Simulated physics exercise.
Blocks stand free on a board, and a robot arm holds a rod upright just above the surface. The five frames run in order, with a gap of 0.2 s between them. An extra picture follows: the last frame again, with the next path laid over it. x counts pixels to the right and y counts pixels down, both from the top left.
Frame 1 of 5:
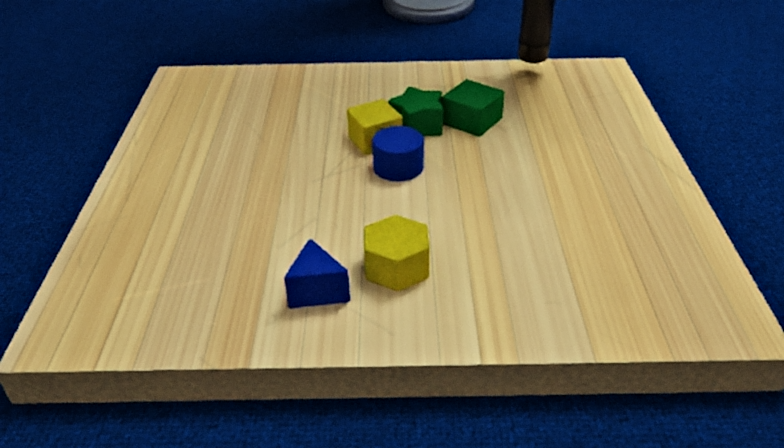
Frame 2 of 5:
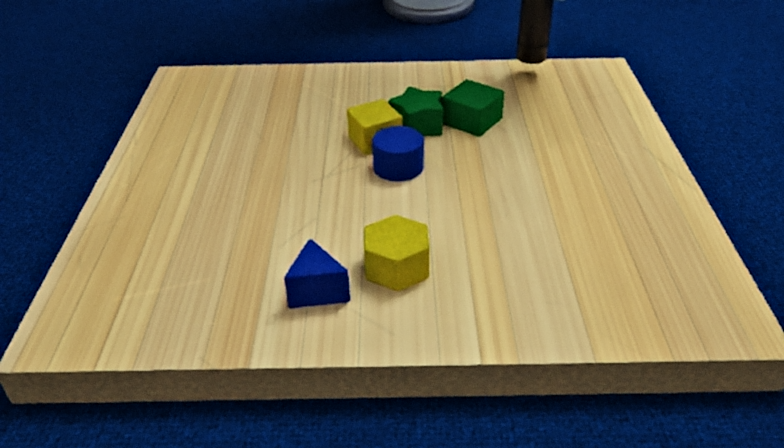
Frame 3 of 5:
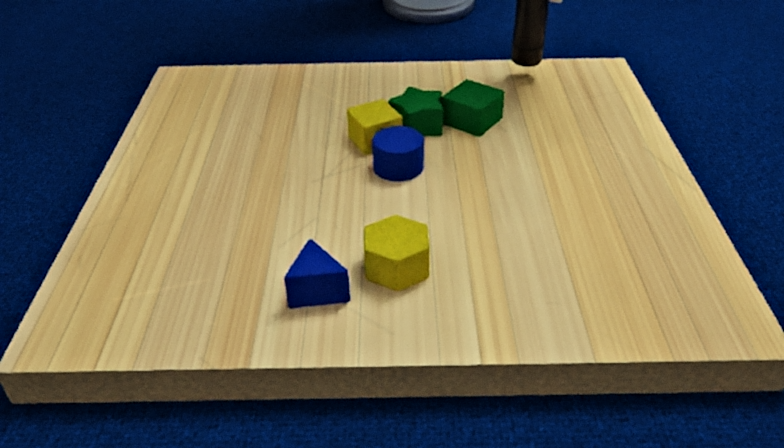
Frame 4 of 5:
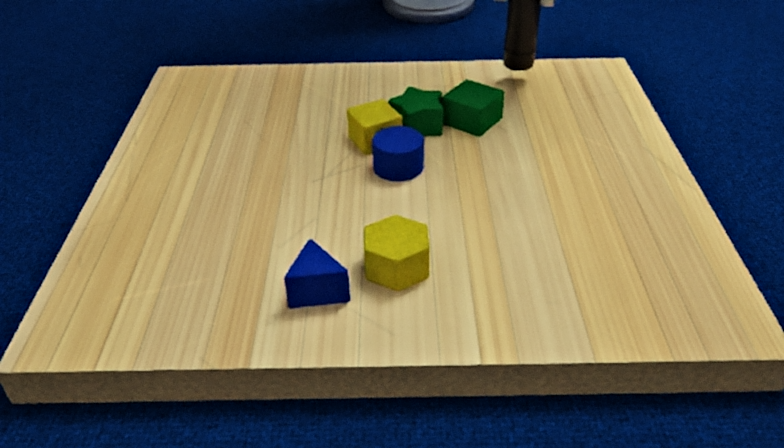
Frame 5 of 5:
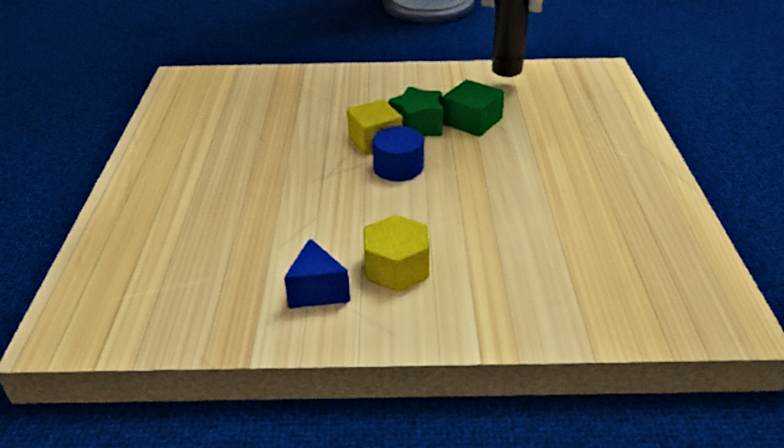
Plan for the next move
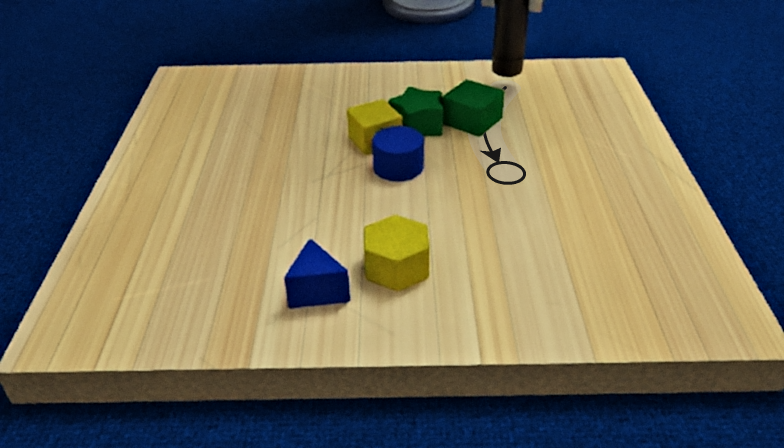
On a pale wooden board over blue cloth, a dark upright rod near the far edge moved a little to the left toward the green blocks, while the blue, yellow and green blocks stayed still.
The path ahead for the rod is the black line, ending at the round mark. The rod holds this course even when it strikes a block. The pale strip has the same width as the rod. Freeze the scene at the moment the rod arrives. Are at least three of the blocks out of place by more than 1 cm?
Final answer: Yes.
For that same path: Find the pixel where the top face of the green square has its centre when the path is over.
The green square ends near (448, 123).
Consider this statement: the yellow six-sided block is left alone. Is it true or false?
The claim holds.
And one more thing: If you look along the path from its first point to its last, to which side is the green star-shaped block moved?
The right.
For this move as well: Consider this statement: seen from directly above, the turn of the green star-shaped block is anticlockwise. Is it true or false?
That is false.
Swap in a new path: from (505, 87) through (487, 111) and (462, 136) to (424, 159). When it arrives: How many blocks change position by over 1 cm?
3 or more.
The drawn path runs from (505, 87) by way of (487, 111) and (486, 140) to (506, 173).
On the path given first. One third of the way, rod at (488, 96); green star-shaped block at (413, 100); green square at (467, 101).
Two thirds of the way, rod at (488, 124); yellow square at (356, 113); green star-shaped block at (402, 106), turned 25° clockwise; green square at (448, 122), turned 50° clockwise.
At the end, rod at (508, 155); yellow square at (356, 113); yellow six-sided block not moved; blue round block not moved; green star-shaped block at (402, 106), turned 25° clockwise; green square at (448, 123), turned 50° clockwise.
